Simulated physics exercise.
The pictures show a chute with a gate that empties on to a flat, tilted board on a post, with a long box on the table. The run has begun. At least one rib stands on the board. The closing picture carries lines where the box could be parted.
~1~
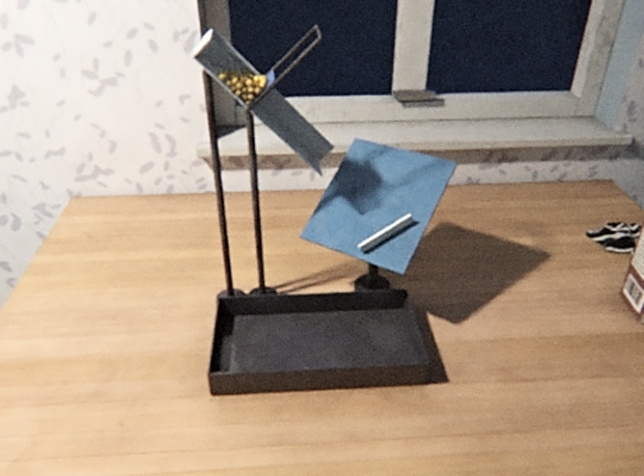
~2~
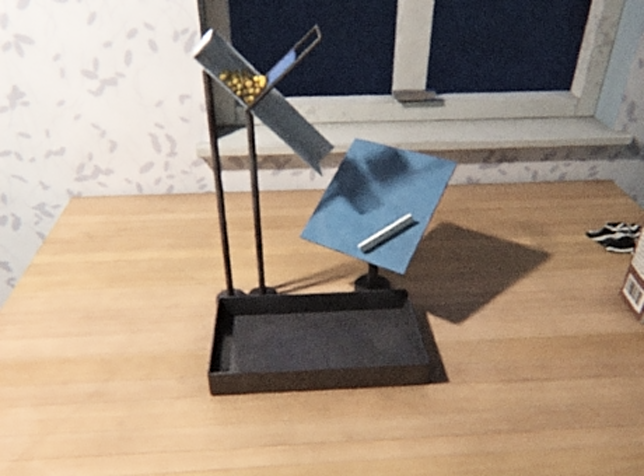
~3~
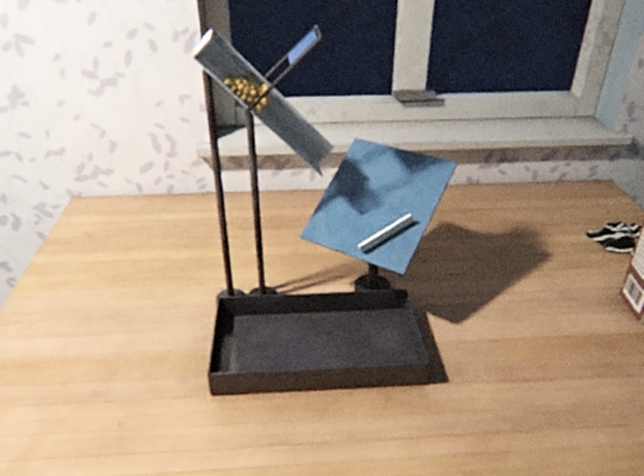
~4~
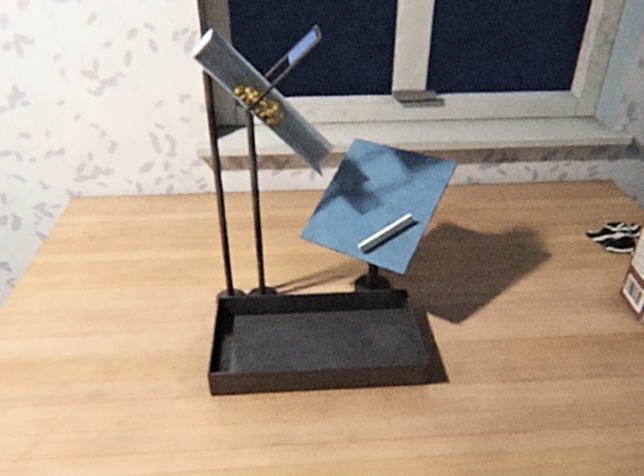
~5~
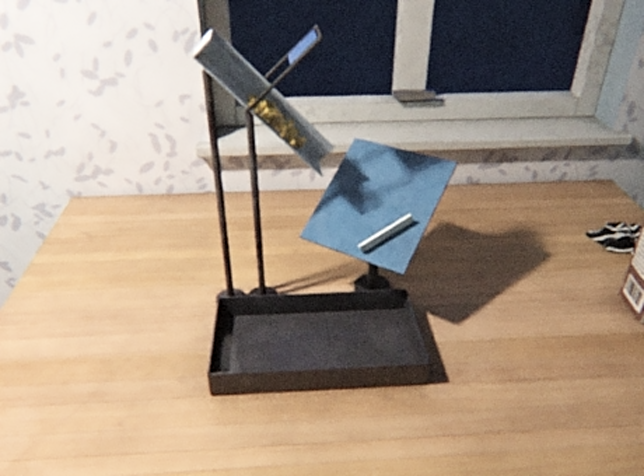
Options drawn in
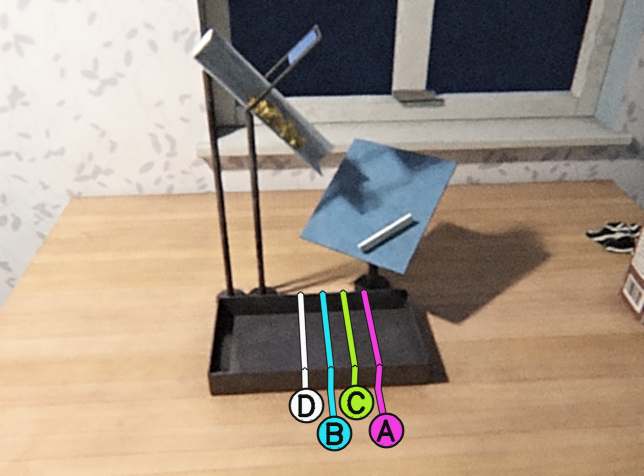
Small yellow balls slide down a sloping chute above a tilted blue board as its gate opens.
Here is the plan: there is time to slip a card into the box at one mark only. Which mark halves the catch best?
The best line is B.
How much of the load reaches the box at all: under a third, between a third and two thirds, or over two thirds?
It is over two thirds.
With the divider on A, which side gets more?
More lands on the left.
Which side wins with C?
The left side.
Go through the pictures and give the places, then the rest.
Load behind the gate (246, 84), puffed corn balls; lip of the chute (320, 169), sloping fairly steeply, in the first frame.
Middle of the board (377, 200), tilted fairly steeply; middle of its low edge (349, 255); of its high edge (404, 149), in the second frame.
Front corners of the box (208, 374) and (429, 363), empty; front of the load (262, 101), in the third frame.
Middle of the load (263, 103); its front (277, 121), roughly a third of the way to the lip; rib from (411, 214) to (359, 246), in the fourth frame.
Middle of the load (275, 119); its front (300, 145), roughly two thirds of the way to the lip, in the fifth frame.
On the marked copy, line A crosses the front rim at (379, 365); line B crosses the front rim at (330, 368); line C crosses the front rim at (354, 367); line D crosses the front rim at (304, 369).
If A is chosen, of what is caught, almost all on the left of the divider, just a few on the right.
If B is chosen, of what is caught, roughly half on the left of the divider, roughly half on the right.
If C is chosen, of what is caught, almost all on the left of the divider, just a few on the right.
If D is chosen, of what is caught, about a tenth on the left of the divider, almost all on the right.
